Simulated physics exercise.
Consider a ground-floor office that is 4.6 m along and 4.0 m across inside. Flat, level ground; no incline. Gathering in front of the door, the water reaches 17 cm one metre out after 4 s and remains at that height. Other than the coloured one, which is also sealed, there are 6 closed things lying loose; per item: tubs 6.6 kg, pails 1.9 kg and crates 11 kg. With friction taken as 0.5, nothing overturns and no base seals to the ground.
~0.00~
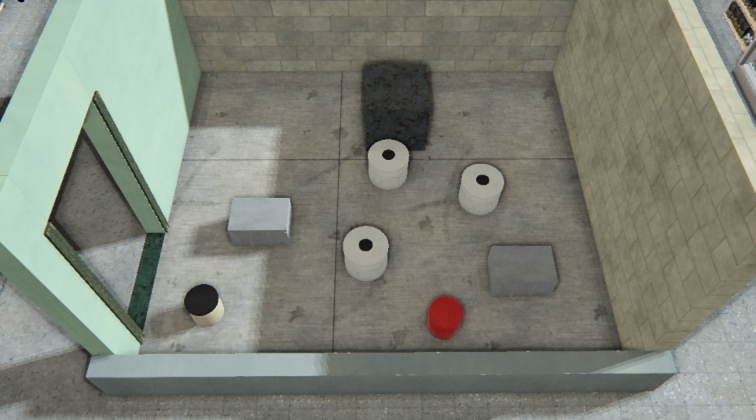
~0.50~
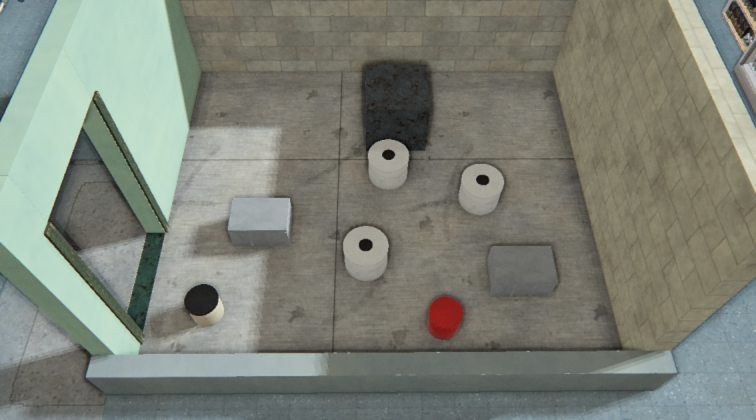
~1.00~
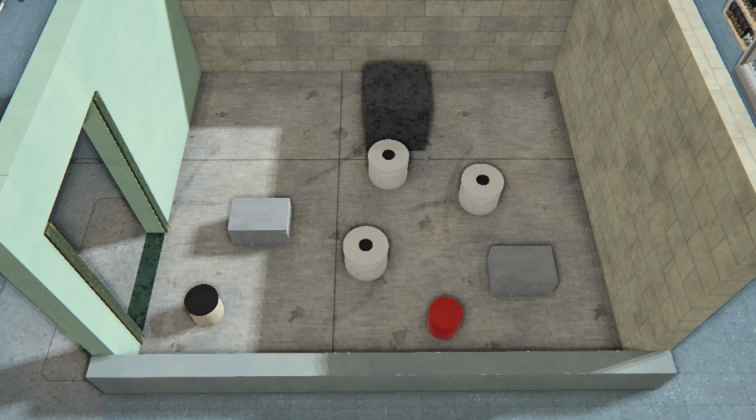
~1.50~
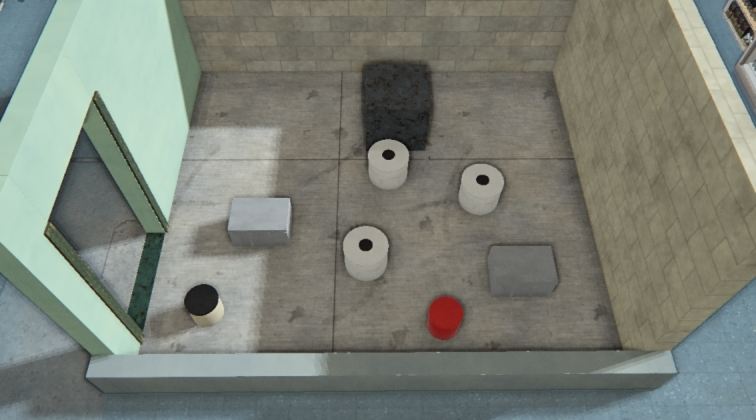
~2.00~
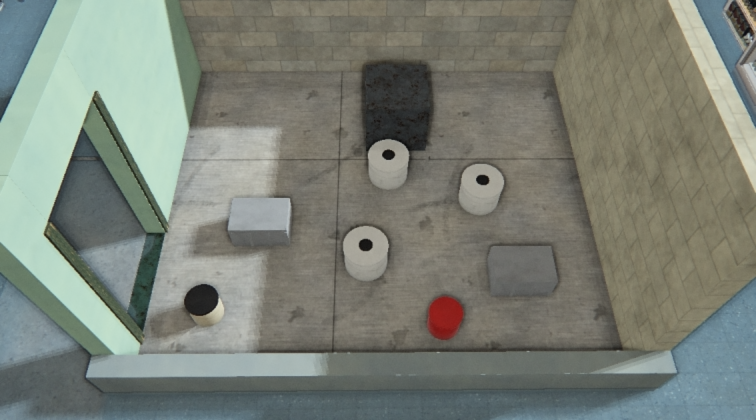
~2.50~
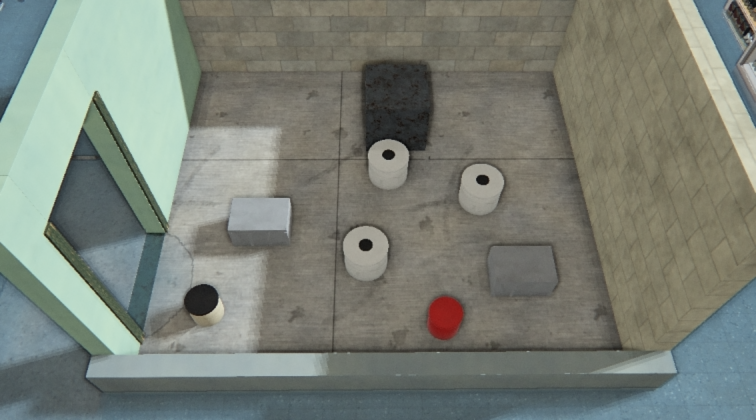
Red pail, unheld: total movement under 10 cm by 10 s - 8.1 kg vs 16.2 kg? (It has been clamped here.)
Heavier only.
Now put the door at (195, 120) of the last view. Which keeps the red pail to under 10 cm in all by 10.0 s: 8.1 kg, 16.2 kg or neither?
In that case the smaller load will do.
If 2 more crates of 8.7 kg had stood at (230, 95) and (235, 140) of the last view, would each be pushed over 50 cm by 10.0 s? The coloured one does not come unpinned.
In order: Within the mark, within the mark.
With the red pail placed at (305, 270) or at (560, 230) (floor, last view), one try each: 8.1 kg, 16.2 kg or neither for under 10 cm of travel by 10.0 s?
First try, only the heavier option works; second try, only the heavier option works.
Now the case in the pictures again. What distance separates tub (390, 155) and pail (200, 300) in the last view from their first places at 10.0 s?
They sit 0 cm and 200 cm away, in the order given.
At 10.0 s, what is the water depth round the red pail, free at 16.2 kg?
Something like 6 centimetres.
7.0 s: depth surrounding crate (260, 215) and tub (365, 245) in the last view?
Close to 3 and 6 centimetres.
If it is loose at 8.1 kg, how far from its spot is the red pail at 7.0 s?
It would be some 40 cm from its spot.
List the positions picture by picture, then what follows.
The red pail at (446, 312) rests on the ground; 0.0 m2 under water; 0 of 7 have shifted, in the first frame.
The red pail at (446, 312), on the bottom; water covers 0.0 m2; 0 of 7 have shifted, in the second frame.
The red pail at (446, 312), on the bottom; water covers 0.0 m2; 0 of 7 have shifted, in the third frame.
The red pail at (446, 312), on the bottom; 0.0 m2 under water; 0 of 7 have shifted, in the fourth frame.
The red pail at (446, 312), on the bottom; 0.0 m2 under water; 0 of 7 have shifted, in the fifth frame.
The red pail at (446, 312) rests on the ground; water covers 0.3 m2; 0 of 7 have shifted, in the sixth frame.
After 3.5 s the red pail would be 0 cm from its start with 8.1 kg and 0 cm from its start with 16.2 kg; 0 cm of water round it then.
After 4.5 s the red pail would be 0 cm from its start with 8.1 kg and 0 cm from its start with 16.2 kg; 0 cm of water round it then.
After 7.0 s the red pail would be 39 cm from its start with 8.1 kg and 0 cm from its start with 16.2 kg; 5 cm of water round it then.
After 10.0 s the red pail would be 45 cm from its start with 8.1 kg and 0 cm from its start with 16.2 kg; 6 cm of water round it then.
